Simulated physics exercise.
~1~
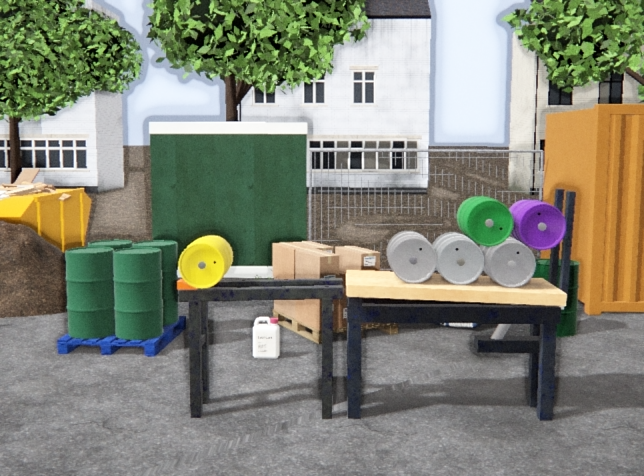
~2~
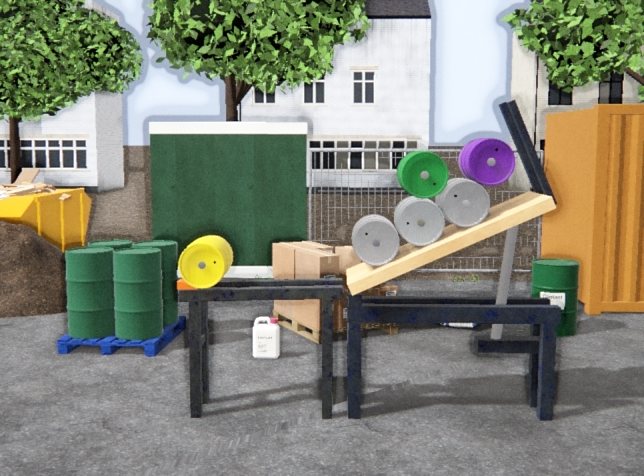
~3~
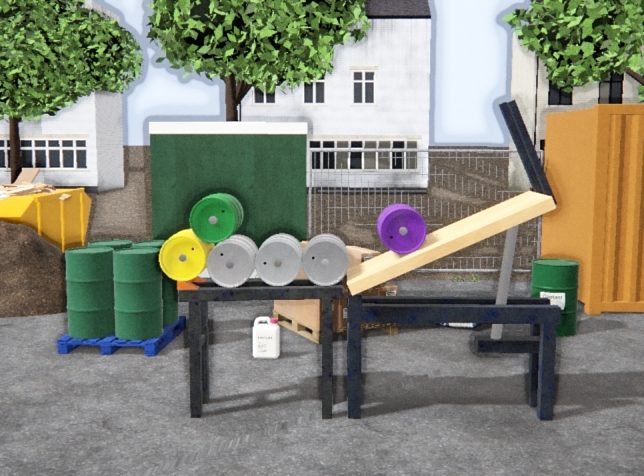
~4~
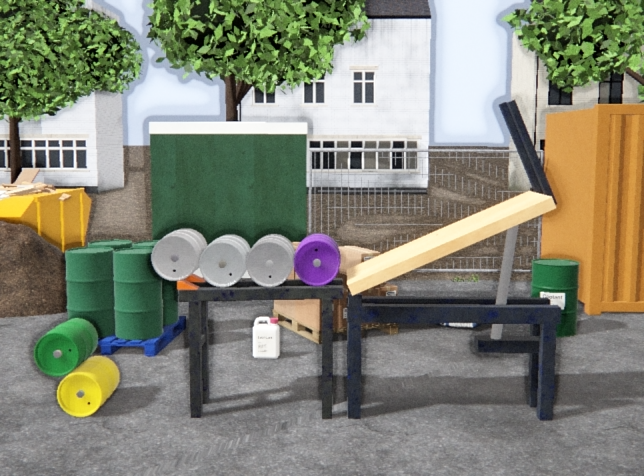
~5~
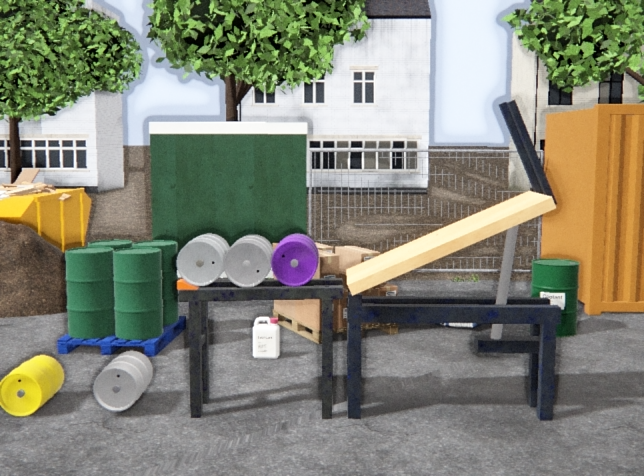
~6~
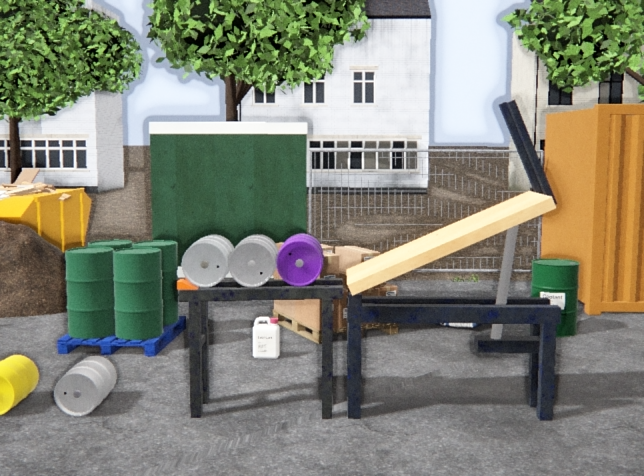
The footage shows a tipping deck lifting its right edge so that green, purple and three grey kegs roll left onto a rack holding a yellow keg; green, yellow and one grey keg drop off the left end, while purple and two greys remain on the rack.
